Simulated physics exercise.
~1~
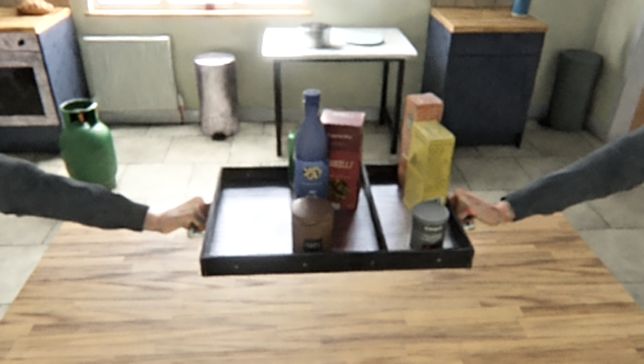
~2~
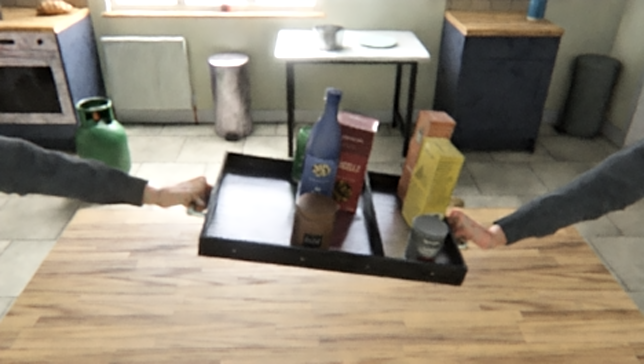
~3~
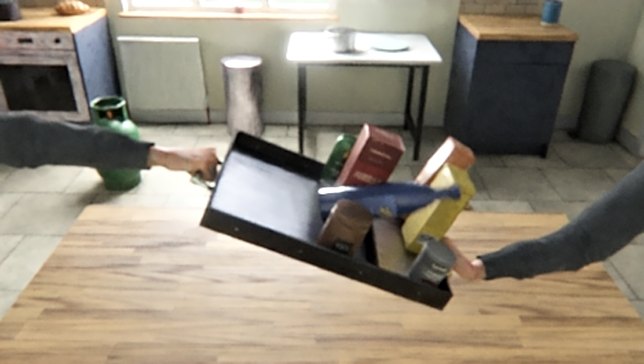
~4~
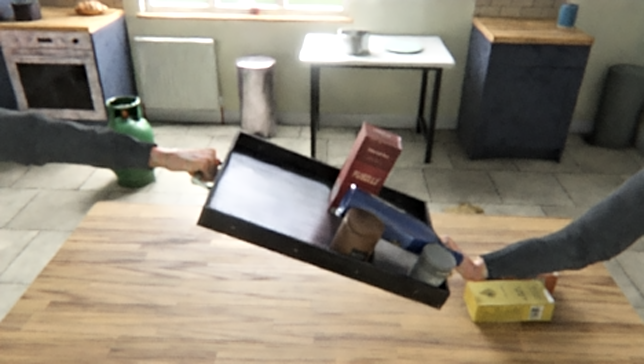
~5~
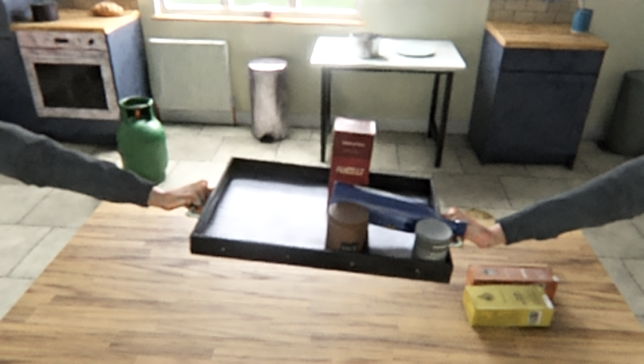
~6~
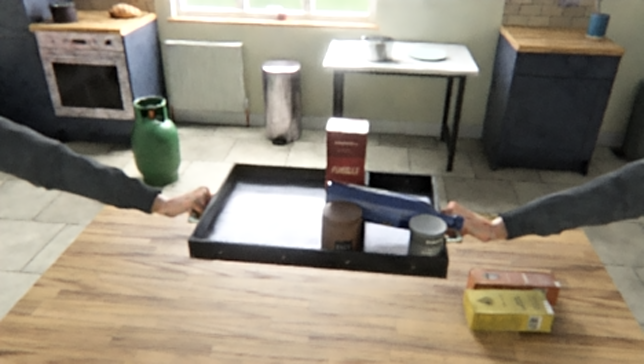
Two hands tipping a black tray right, toppling a blue bottle and spilling yellow and orange boxes onto the table, then levelling it.
